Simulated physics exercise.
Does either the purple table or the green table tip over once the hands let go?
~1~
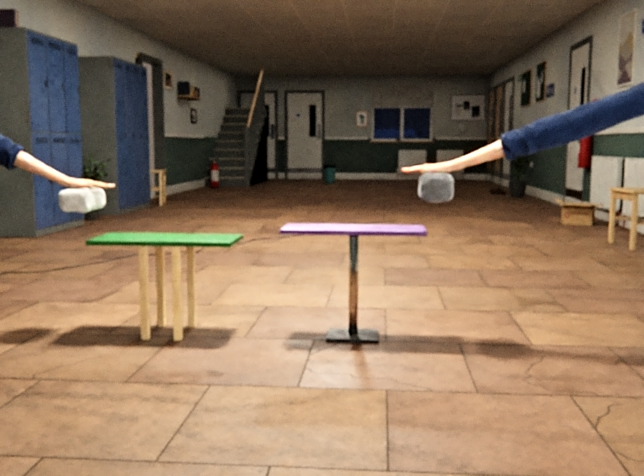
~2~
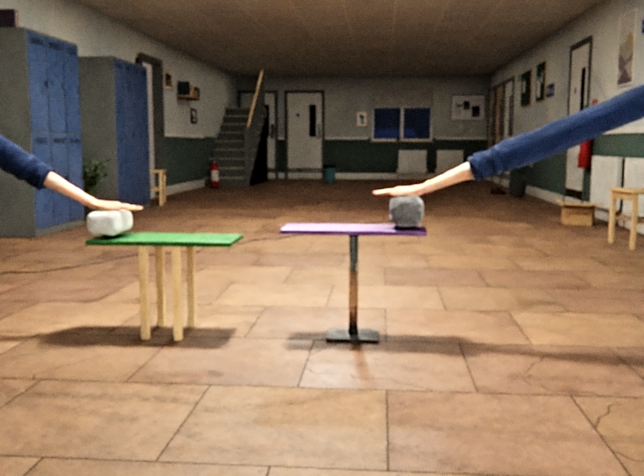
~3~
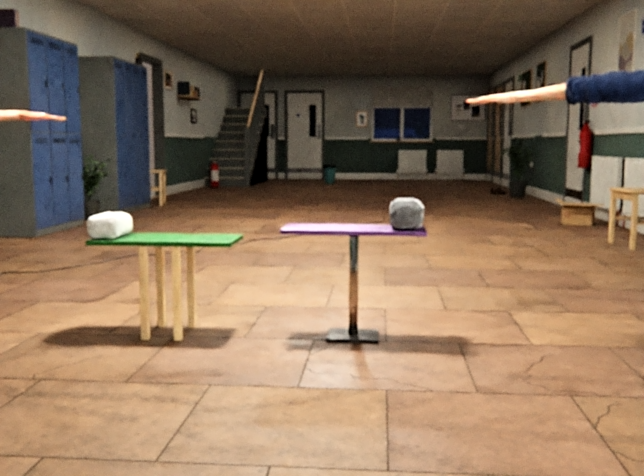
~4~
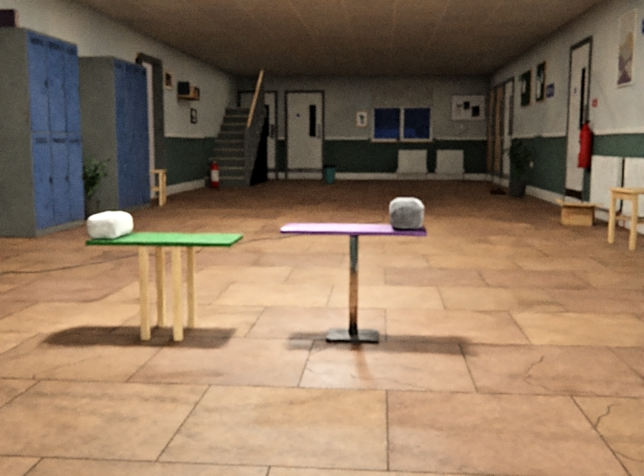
No, neither one tips. Both the purple table and the green table stay standing flat on their feet with the blocks resting near their outer ends.
